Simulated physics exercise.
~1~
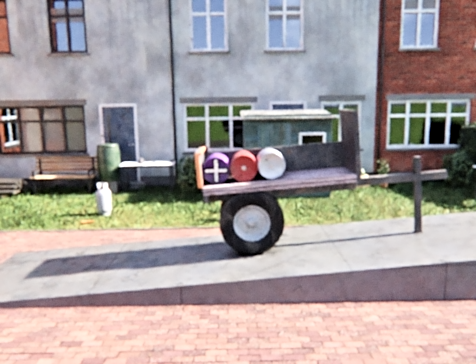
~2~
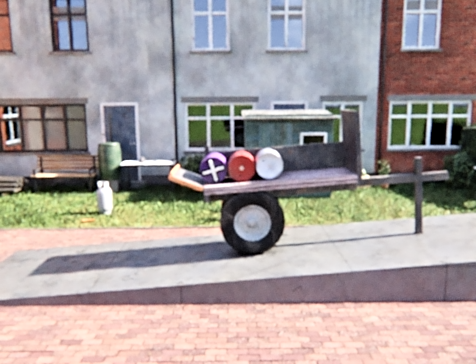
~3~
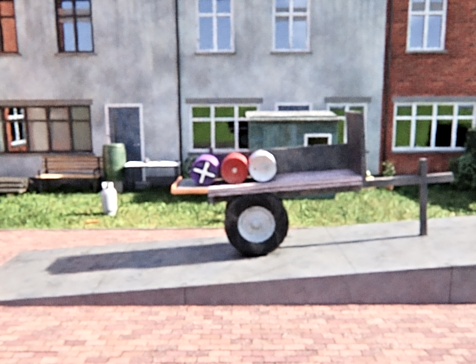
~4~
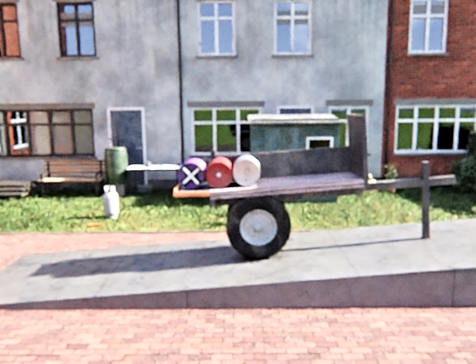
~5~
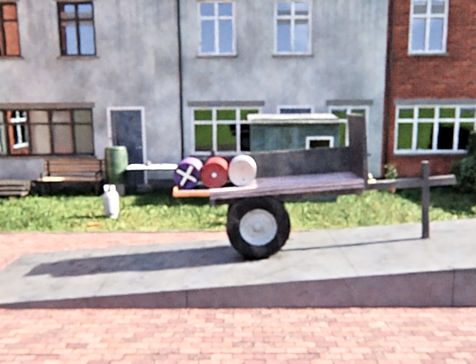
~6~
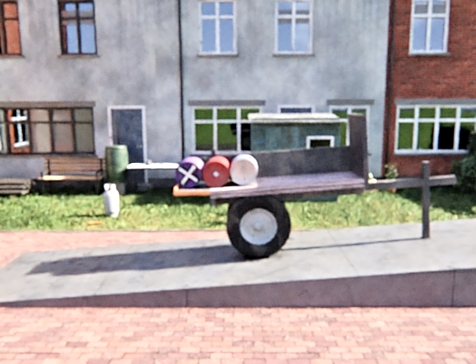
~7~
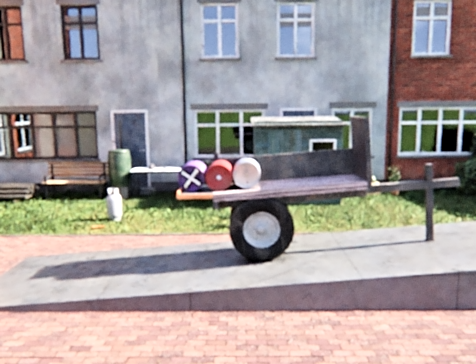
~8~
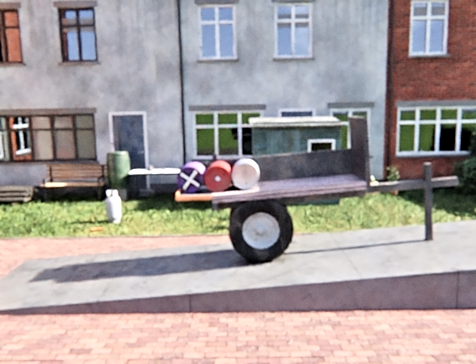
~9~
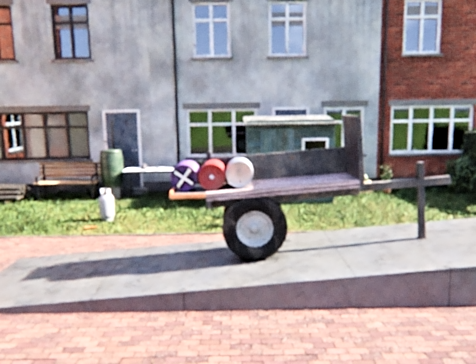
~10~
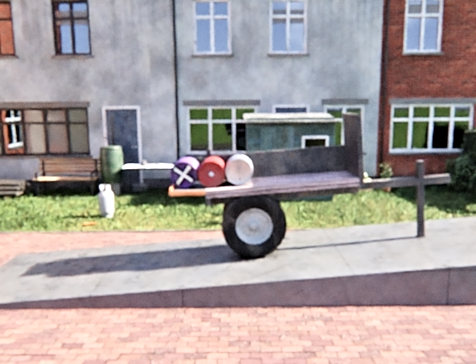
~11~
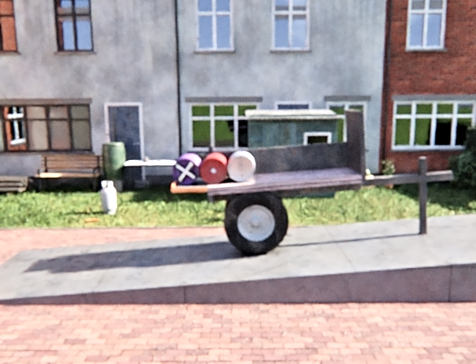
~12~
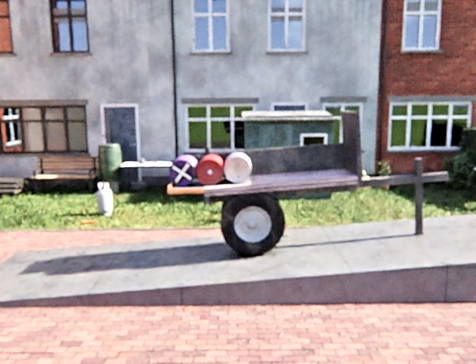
The clip opens on a two-wheeled trailer standing on a slope that falls to the left, with three kegs lying end-on near its closed tailgate, a purple one marked with a white cross, a red one and a pale one. The tailgate swings down to the left until it lies almost level with the bed. The kegs roll left together, and the purple one moves out onto the lowered gate. It stops near the gate's outer edge, and the row rocks back very slightly. At the end, purple rests on the gate, red and pale remain on the bed, and none has fallen off.
